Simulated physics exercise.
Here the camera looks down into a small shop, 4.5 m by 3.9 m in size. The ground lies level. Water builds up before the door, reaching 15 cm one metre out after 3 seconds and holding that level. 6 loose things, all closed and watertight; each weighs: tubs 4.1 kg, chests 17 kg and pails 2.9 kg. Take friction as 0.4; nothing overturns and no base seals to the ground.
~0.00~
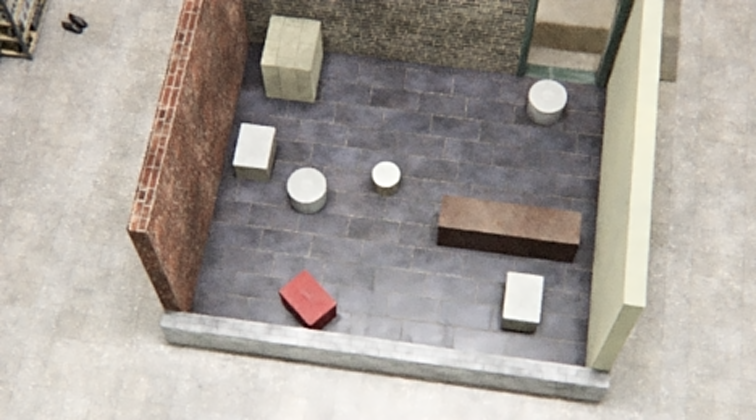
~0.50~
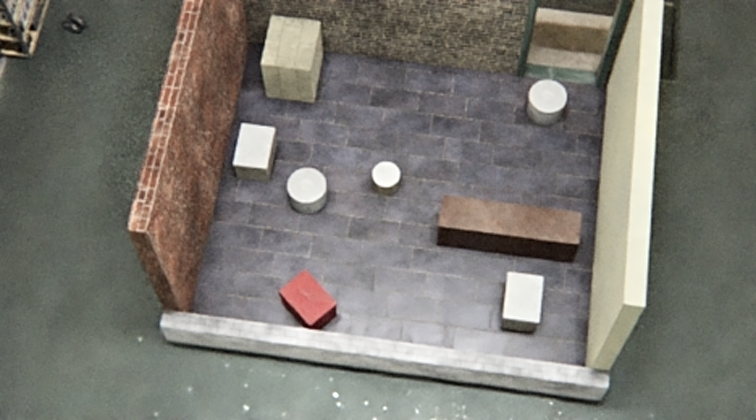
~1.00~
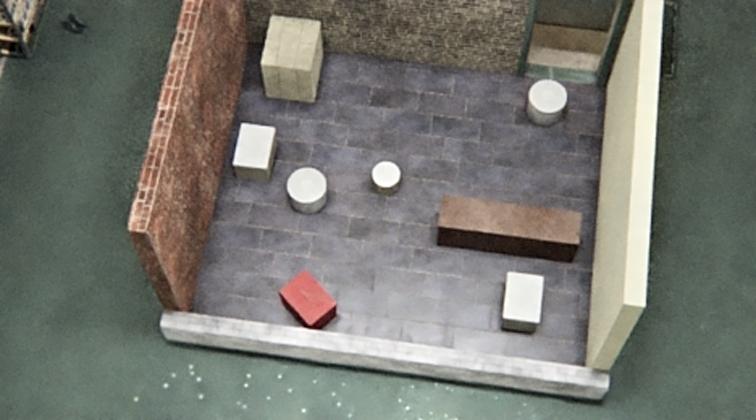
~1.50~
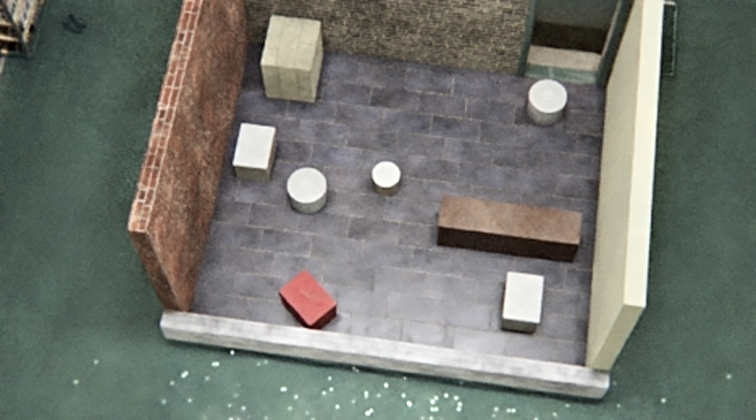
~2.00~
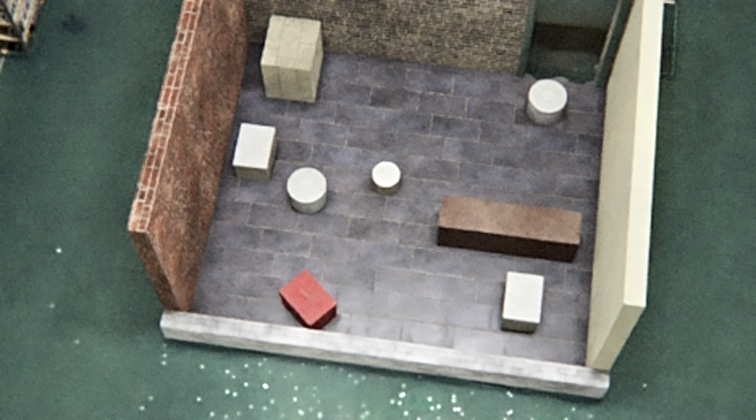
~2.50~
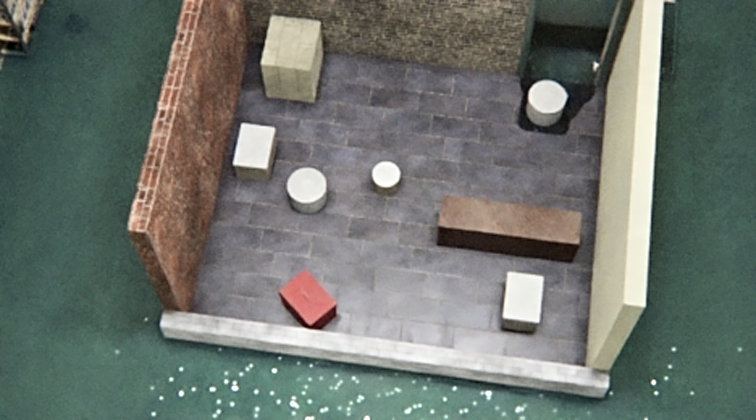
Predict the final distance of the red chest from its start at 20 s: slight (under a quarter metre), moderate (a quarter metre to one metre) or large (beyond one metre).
By then it has been shoved a bit.
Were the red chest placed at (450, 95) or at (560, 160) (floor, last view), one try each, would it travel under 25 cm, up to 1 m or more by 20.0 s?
No real movement, then a long trip.
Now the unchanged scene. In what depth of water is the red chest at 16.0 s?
I'd say around 6 cm.
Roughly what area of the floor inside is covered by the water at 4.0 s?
About 3.5 m2.
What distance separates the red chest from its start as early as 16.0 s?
Displacement near 20 cm.
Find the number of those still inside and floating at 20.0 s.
The number is 4.
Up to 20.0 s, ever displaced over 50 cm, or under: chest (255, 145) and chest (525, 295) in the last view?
In that order: Within and within.
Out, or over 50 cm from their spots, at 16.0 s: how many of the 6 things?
I count 3 of them.
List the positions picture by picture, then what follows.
The red chest at (308, 297) rests on the ground; 0.0 m2 under water; 0 of 6 have shifted, in the first picture.
The red chest at (308, 297), on the bottom; water covers 0.0 m2; 0 of 6 have shifted, in the second picture.
The red chest at (308, 297), on the bottom; water covers 0.0 m2; 0 of 6 have shifted, in the third picture.
The red chest at (308, 297) rests on the ground; 0.0 m2 under water; 0 of 6 have shifted, in the fourth picture.
The red chest at (308, 297) rests on the ground; water covers 0.0 m2; 0 of 6 have shifted, in the fifth picture.
The red chest at (308, 297), on the bottom; 0.3 m2 under water; 0 of 6 have shifted, in the sixth picture.
After 4.0 s the red chest is near (308, 297), 0.0 m from its start, aground; 0 afloat.
After 9.0 s the red chest is near (308, 297), 0.0 m from its start, aground; 1 afloat.
After 16.0 s the red chest is near (323, 293), 0.2 m from its start, aground; 4 afloat.
After 20.0 s the red chest is near (359, 277), 0.6 m from its start, aground; 4 afloat.
